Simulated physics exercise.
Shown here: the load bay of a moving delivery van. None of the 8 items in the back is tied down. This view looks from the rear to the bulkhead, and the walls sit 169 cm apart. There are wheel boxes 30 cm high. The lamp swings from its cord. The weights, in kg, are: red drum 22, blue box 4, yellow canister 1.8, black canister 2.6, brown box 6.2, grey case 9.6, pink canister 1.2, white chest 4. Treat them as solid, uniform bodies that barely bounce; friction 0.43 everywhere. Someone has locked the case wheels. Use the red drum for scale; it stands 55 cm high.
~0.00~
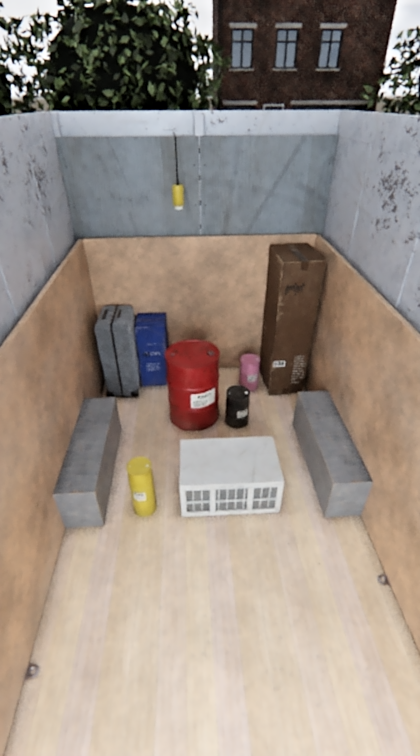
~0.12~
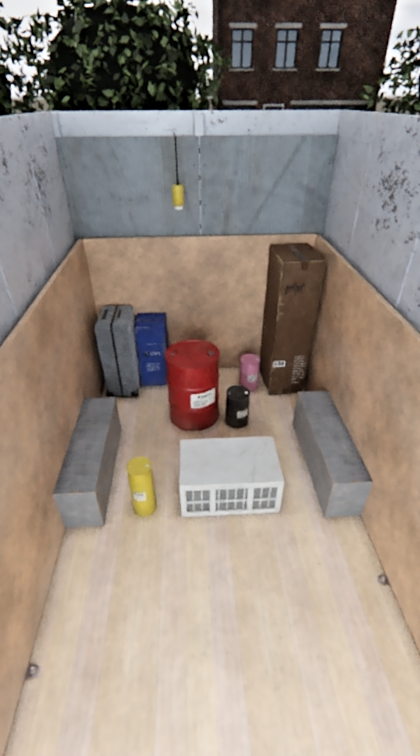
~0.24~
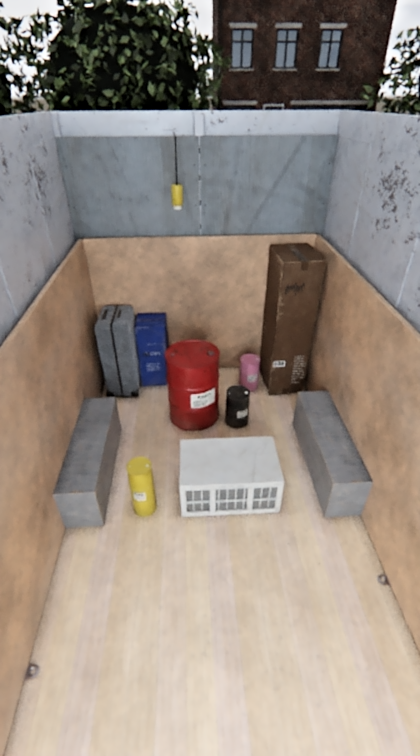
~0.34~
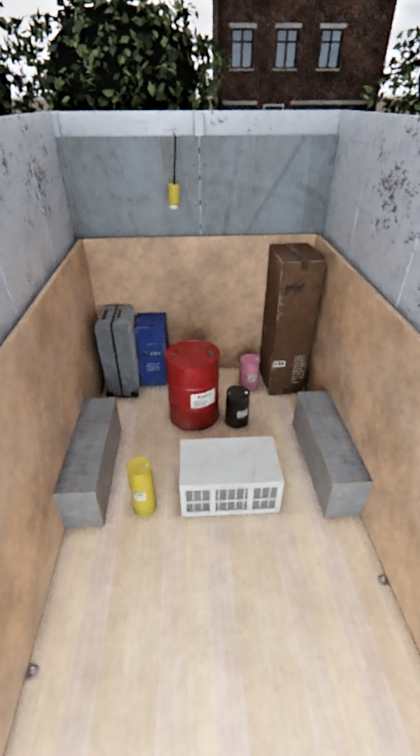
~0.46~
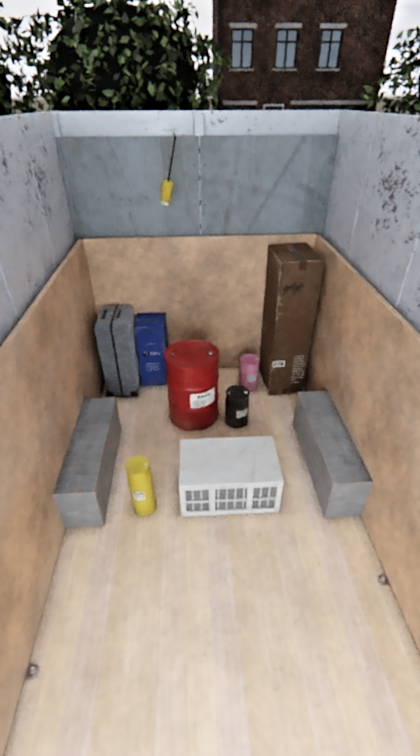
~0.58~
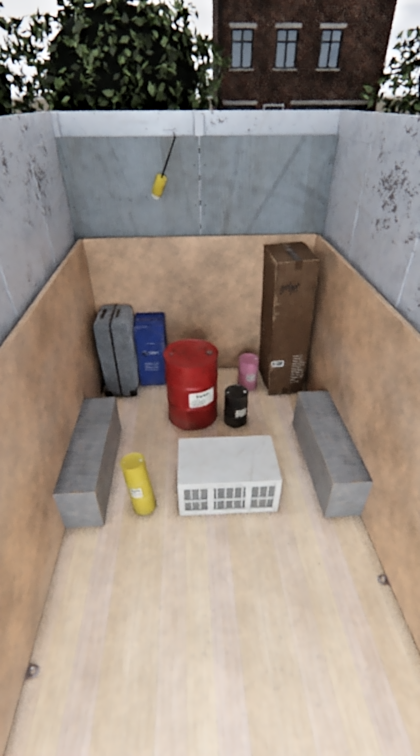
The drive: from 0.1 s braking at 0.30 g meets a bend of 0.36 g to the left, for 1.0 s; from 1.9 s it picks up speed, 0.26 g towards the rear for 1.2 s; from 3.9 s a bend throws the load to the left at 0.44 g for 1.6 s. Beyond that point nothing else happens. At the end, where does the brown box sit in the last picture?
Around (221, 338).
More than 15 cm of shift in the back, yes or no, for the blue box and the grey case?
Here the blue box is left in place, and the grey case is left in place.
After 0.98 s, load feels 0.14 g forwards, 0.17 g left; brown box 19° off upright near (262, 322); yellow canister 58° off upright; pink canister moved 9 cm.
After 1.48 s, no push; brown box 49° off upright near (232, 331); pink canister on its side; yellow canister on its side.
After 4.88 s, load feels 0.44 g left; brown box 56° off upright near (220, 338); pink canister on its side; yellow canister on its side.
In the end (6.1 s), toppled in the back, yellow canister, brown box and pink canister; not toppled but over 15 cm from the start, red drum and black canister; the other 3 under 15 cm from the start. In the last view, brown box near (221, 338).
